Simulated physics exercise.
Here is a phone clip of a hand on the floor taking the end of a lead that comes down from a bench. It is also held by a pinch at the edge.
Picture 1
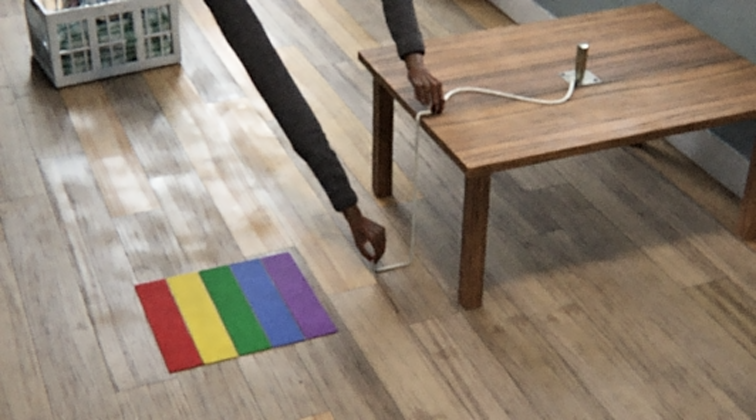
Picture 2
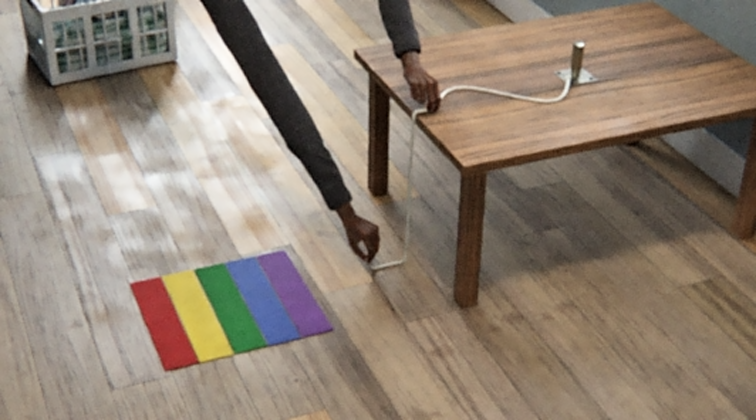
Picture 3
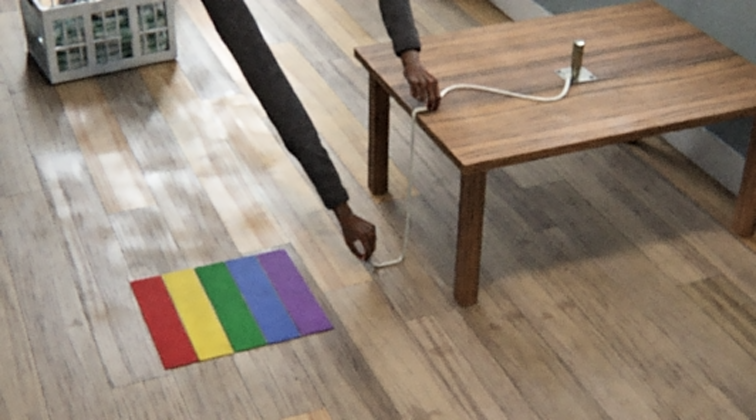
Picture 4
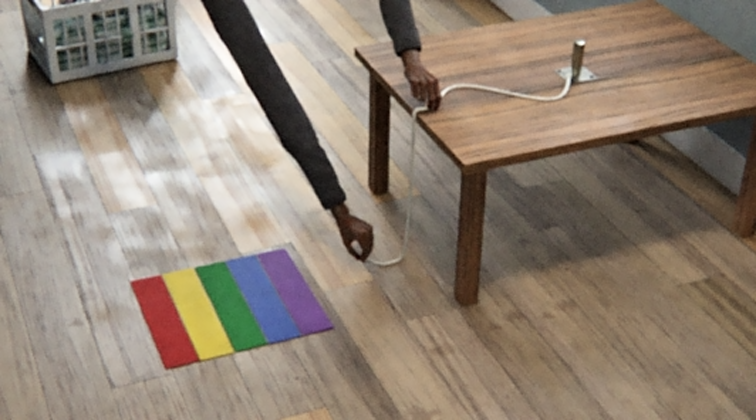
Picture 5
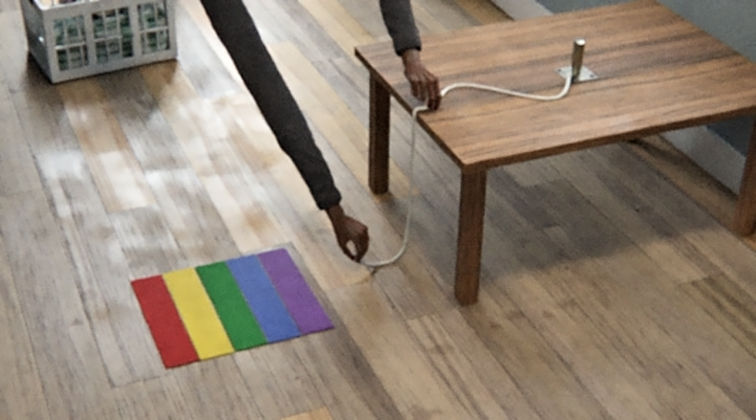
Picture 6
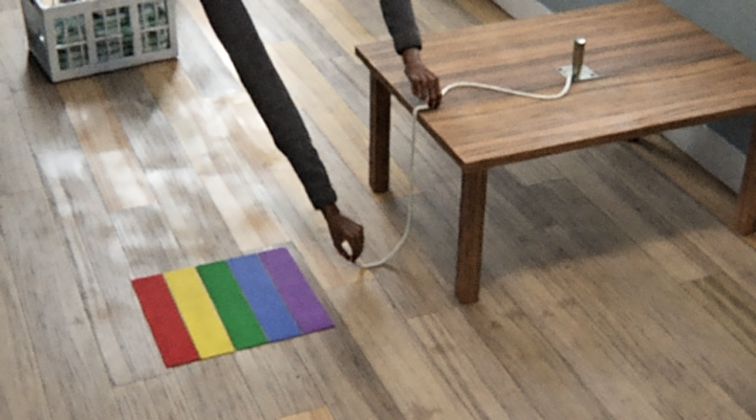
To begin with, one hand pinches a pale lead at the edge of a wooden bench while the other holds its end near the floor, right of five coloured strips. The lower hand then moves slightly left, drawing the hanging lead into a rounder curve, while the upper hand stays at the edge.
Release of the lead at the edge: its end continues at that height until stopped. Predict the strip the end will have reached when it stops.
I would say the yellow strip.
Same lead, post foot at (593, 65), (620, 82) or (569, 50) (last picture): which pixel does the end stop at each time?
You'd find it around (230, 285), then (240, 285), and finally (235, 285).
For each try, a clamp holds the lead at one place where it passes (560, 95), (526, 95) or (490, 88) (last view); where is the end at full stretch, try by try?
Result per try (px, approx.): (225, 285); (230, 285); (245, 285).
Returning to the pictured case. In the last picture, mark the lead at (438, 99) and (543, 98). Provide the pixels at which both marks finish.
They end up around (398, 122) and around (509, 87).
Soon after, end near (253, 281); over blue.
After that, end near (219, 289); over green.
At the stop, end near (199, 294); over yellow. It gets as far as the yellow strip.
